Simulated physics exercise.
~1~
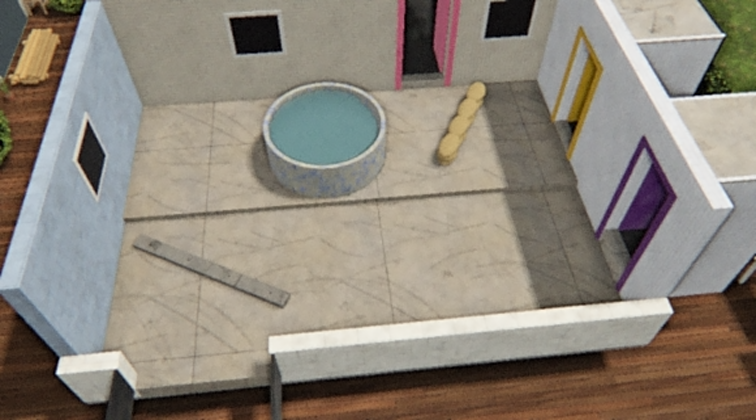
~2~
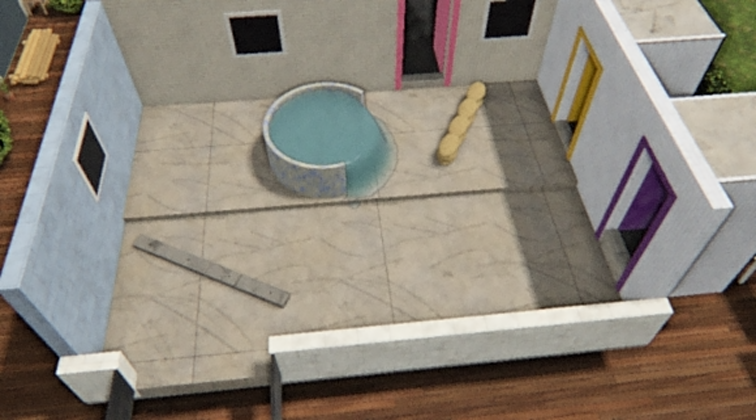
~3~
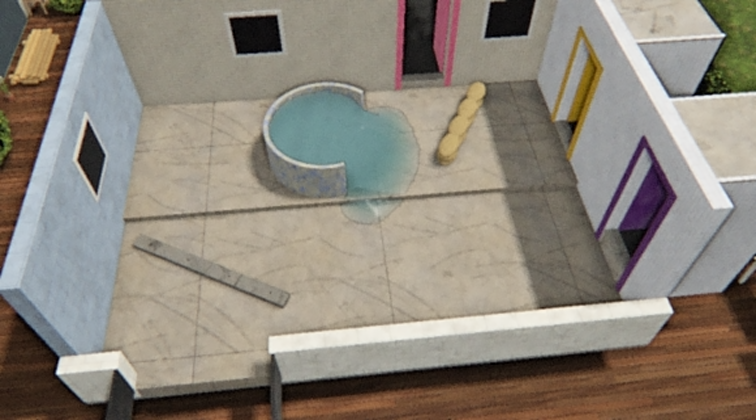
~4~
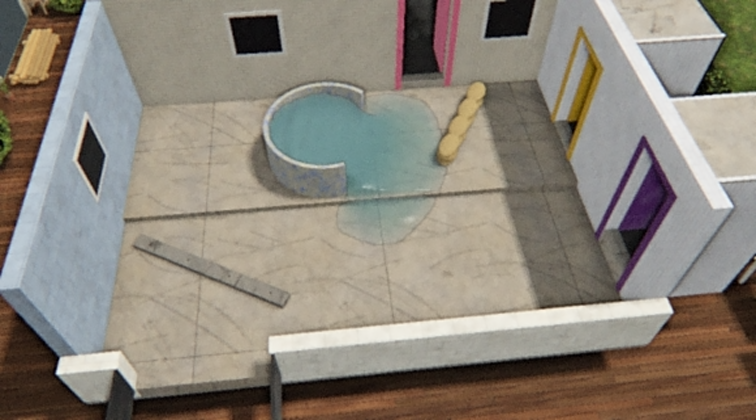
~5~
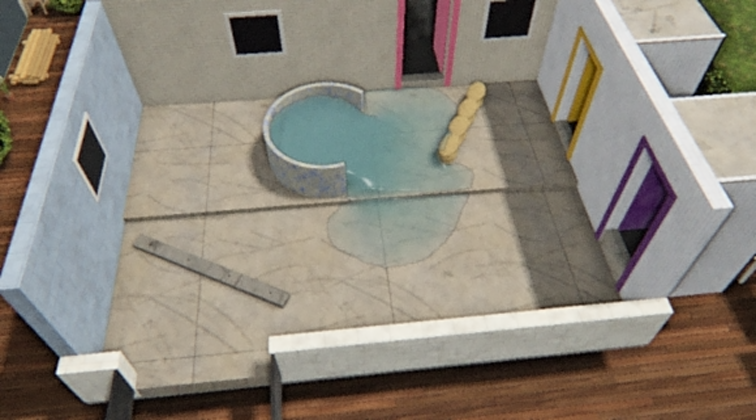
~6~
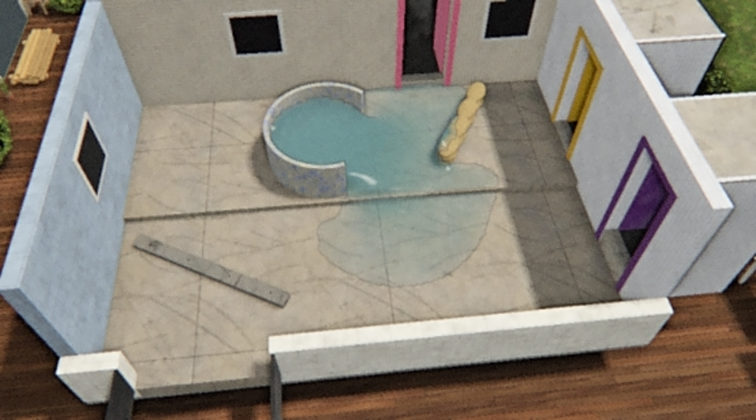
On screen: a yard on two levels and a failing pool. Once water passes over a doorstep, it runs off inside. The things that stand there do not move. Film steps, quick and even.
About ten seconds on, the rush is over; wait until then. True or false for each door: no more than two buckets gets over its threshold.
The yellow door - true; the pink door - false; the purple door - true.
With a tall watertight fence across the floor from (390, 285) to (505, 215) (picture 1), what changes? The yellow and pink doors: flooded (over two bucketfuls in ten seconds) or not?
Then the yellow door overshoots and the pink door overshoots.
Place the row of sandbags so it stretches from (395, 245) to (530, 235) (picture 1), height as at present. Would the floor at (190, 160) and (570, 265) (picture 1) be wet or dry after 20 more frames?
I'd say left untouched for the first, waterlogged for the second.
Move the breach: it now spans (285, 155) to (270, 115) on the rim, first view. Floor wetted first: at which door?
It is the door marked pink.
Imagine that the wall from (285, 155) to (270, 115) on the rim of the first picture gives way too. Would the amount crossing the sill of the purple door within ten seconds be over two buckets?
I reckon purple door sits short of it.
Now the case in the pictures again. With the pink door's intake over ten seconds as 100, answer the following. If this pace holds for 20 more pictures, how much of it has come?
Around 95 percent.
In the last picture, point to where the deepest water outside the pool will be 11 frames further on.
Near (628, 324).
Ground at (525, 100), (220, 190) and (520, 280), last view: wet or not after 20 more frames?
Result, in order: Waterlogged / unflooded / waterlogged.
A moment on, water covers 40 % of the floor; the yellow door not reached, the pink door wet at the sill, nothing in, the purple door not reached.
Next, water covers 40 % of the floor; the yellow door wet at the sill, nothing in, the pink door over two buckets in, the purple door wet at the sill, nothing in.
Then, water covers 50 % of the floor; the yellow door under two buckets in, the pink door far over two buckets in, the purple door wet at the sill, nothing in.
Later, water covers 70 % of the floor; the yellow door under two buckets in, the pink door far over two buckets in, the purple door wet at the sill, nothing in.
In the end, water covers 85 % of the floor; the yellow door under two buckets in, the pink door far over two buckets in, the purple door wet at the sill, nothing in.
